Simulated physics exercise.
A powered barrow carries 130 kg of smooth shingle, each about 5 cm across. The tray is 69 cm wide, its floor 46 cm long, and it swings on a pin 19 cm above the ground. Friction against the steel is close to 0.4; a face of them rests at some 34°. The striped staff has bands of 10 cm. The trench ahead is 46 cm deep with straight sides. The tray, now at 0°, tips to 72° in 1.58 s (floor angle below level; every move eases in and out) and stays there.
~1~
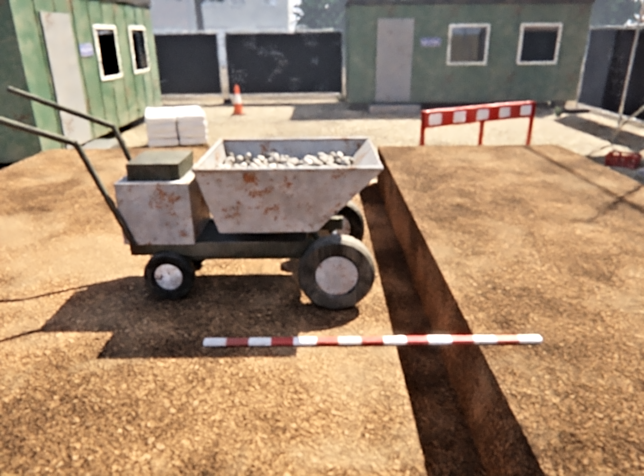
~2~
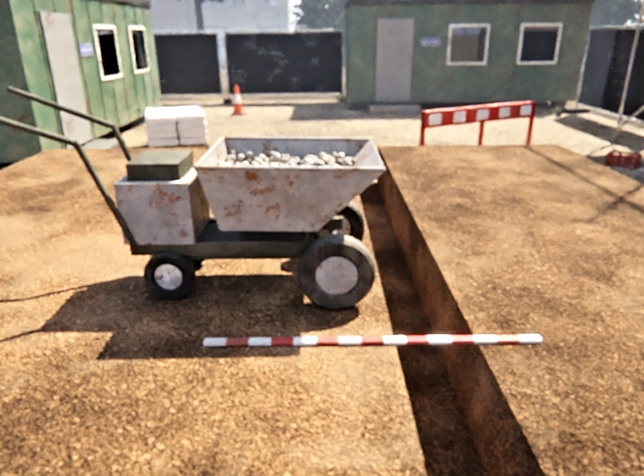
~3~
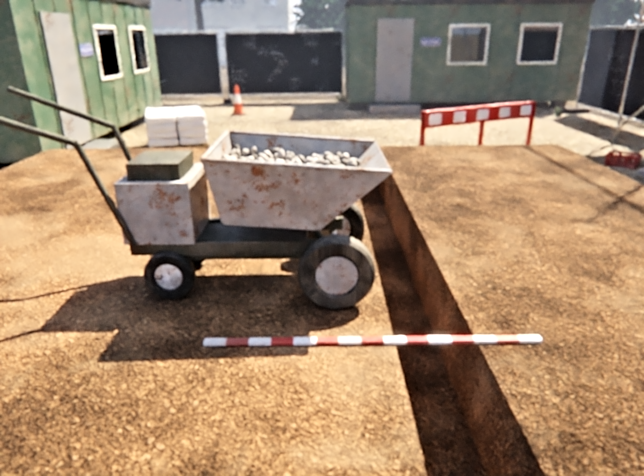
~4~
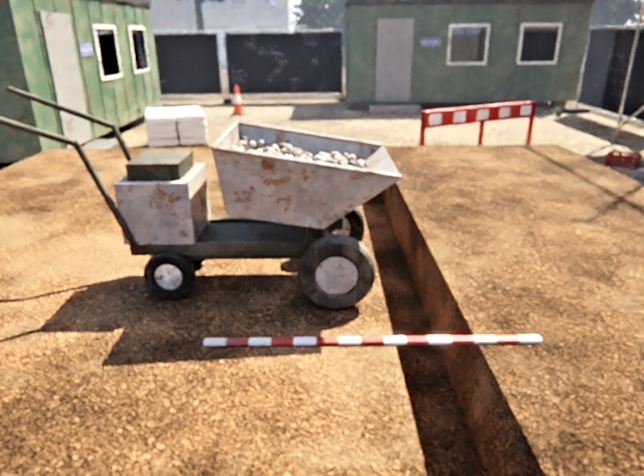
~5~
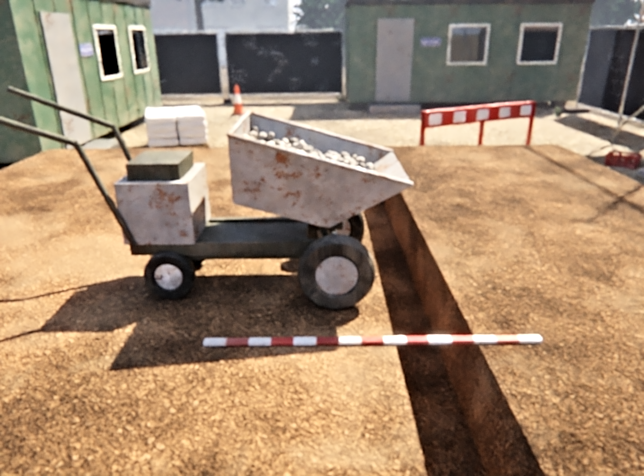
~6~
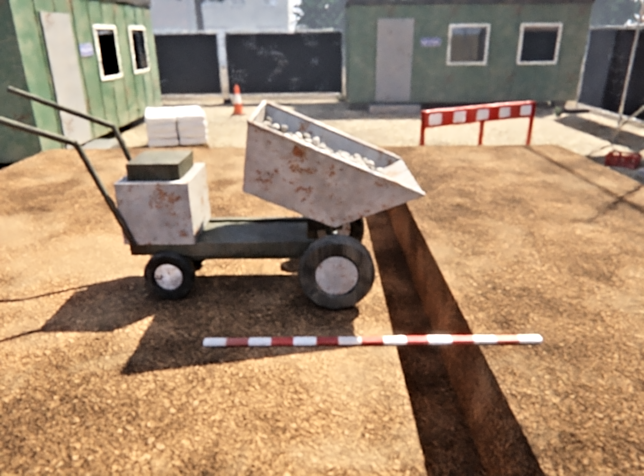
The rusty, pale tray of a small wheeled barrow, loaded with grey stones, slowly tilted forward to the right, its back end rising and its lip dipping over a straight trench while the wheels stayed still.
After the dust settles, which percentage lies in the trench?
Roughly 18 per cent ends in the trench.
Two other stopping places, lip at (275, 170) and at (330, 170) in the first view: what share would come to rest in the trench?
About 90 and 80 per cent.
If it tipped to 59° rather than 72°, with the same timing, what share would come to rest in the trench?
In that case some 35 per cent.
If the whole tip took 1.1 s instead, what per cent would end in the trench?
In that case some 15 per cent.
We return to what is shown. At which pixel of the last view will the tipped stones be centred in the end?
Around (493, 274).
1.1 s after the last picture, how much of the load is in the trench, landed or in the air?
Some 5 per cent.
Then, 0.6 s after the last picture the floor is at 61°, 100 % in the tray; the foremost stones are at (452, 232).
Then, 1.1 s after the last picture the floor is at 72°, 33 % in the tray, 3 % in the trench, 64 % past the trench; the foremost stones are at (585, 283).
Then, 1.4 s after the last picture the floor is at 72°, 7 % in the tray, 9 % in the trench, 84 % past the trench; the foremost stones are past the picture's edge.
Then, 3.4 s after the last picture the floor is at 72°, 0 % in the tray, 18 % in the trench, 82 % past the trench; the foremost stones are past the picture's edge.
